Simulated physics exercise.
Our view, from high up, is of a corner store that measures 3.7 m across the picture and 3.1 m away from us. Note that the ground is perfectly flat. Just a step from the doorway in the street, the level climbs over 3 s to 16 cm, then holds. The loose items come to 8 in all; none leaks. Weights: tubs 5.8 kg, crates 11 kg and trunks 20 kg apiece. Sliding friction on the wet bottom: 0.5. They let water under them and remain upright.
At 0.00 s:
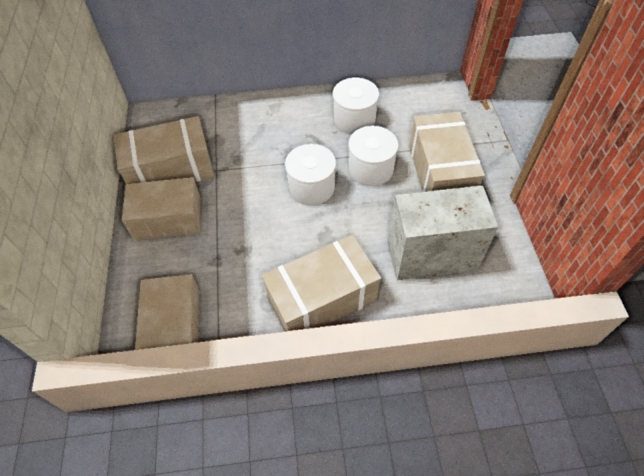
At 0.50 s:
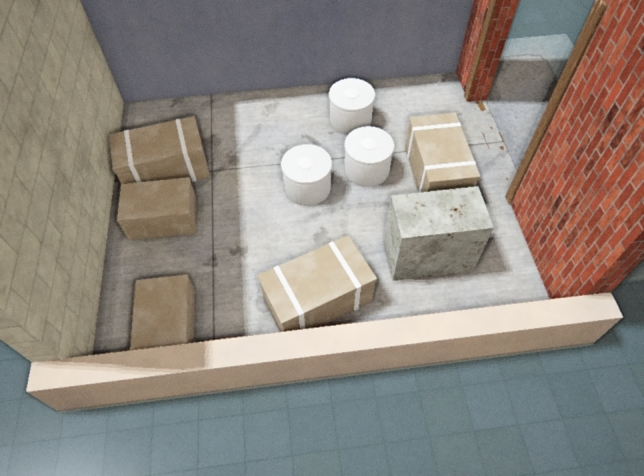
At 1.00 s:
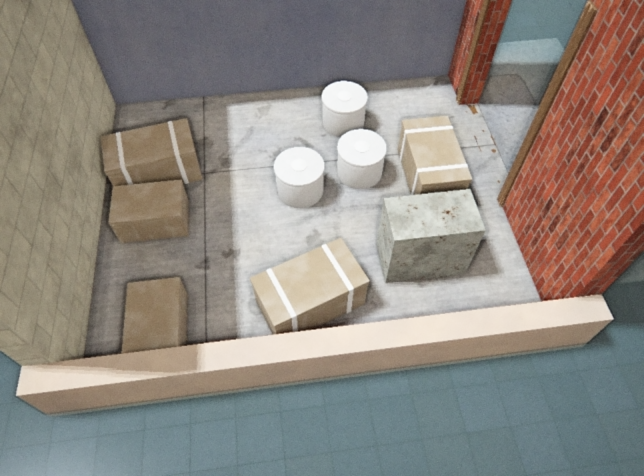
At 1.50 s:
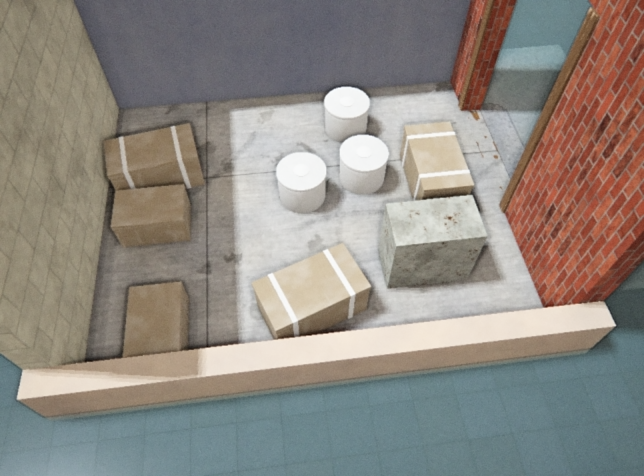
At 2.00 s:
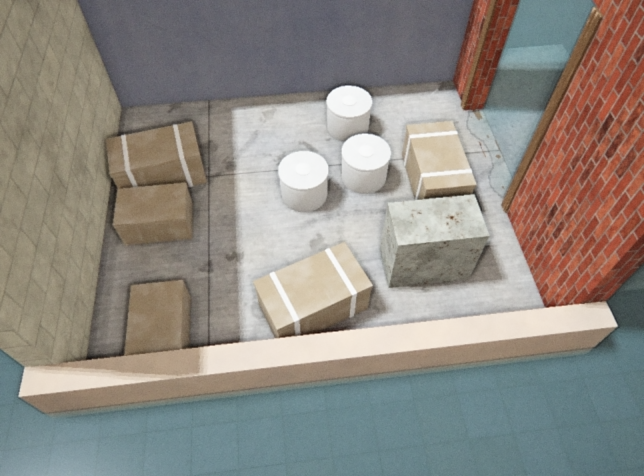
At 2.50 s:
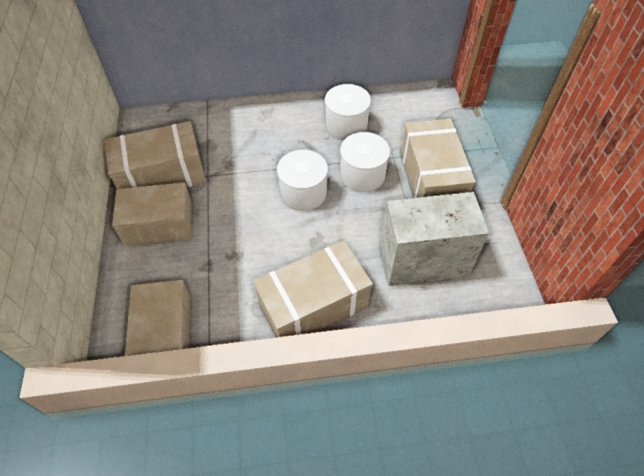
In a corner store seen from above, teal water spreads over the grey paving outside and reaches in through the doorway at the right, while the brown boxes, white drums and mottled grey block stay in place.
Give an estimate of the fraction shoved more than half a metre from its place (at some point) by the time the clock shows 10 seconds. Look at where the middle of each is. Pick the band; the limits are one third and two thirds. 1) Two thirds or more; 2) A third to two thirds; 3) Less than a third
Option 1: Two thirds or more.
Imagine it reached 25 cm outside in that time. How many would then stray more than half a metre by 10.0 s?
You'd get 6 in that case.
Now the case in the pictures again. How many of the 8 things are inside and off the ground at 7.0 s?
4 at that moment.
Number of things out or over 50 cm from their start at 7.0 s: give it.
Tally at that time: 4.
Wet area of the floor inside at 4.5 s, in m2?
I'd estimate close to 5.0 m2.
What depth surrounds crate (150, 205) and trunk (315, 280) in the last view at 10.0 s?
Roughly 13 and 7 cm.
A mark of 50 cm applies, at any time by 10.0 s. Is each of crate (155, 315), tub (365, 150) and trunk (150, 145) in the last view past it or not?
Result, in turn: Stayed within / exceeded / exceeded.
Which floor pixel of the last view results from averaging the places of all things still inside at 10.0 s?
About (196, 255).
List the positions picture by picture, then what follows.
The first picture shows a tub at (356, 93) rests on the ground; a tub at (373, 144) rests on the ground; 0.0 m2 under water; 0 of 8 have shifted.
The second picture shows a tub at (352, 94) rests on the ground; a tub at (369, 144) rests on the ground; 0.0 m2 under water; 0 of 8 have shifted.
The third picture shows a tub at (345, 97), on the bottom; a tub at (362, 147) rests on the ground; water covers 0.0 m2; 0 of 8 have shifted.
The fourth picture shows a tub at (347, 102), on the bottom; a tub at (364, 153) rests on the ground; 0.0 m2 under water; 0 of 8 have shifted.
The fifth picture shows a tub at (349, 101), on the bottom; a tub at (366, 152), on the bottom; 0.0 m2 under water; 0 of 8 have shifted.
The sixth picture shows a tub at (348, 100) rests on the ground; a tub at (365, 150), on the bottom; water covers 0.5 m2; 0 of 8 have shifted.
After 3.5 s 0 of 8 are over 50 cm from their spots; 0 afloat.
After 4.5 s 2 of 8 are over 50 cm from their spots; 0 afloat.
After 7.0 s 4 of 8 are over 50 cm from their spots; 4 afloat.
After 10.0 s 6 of 8 are over 50 cm from their spots, and 6 have been at some point; 8 afloat.
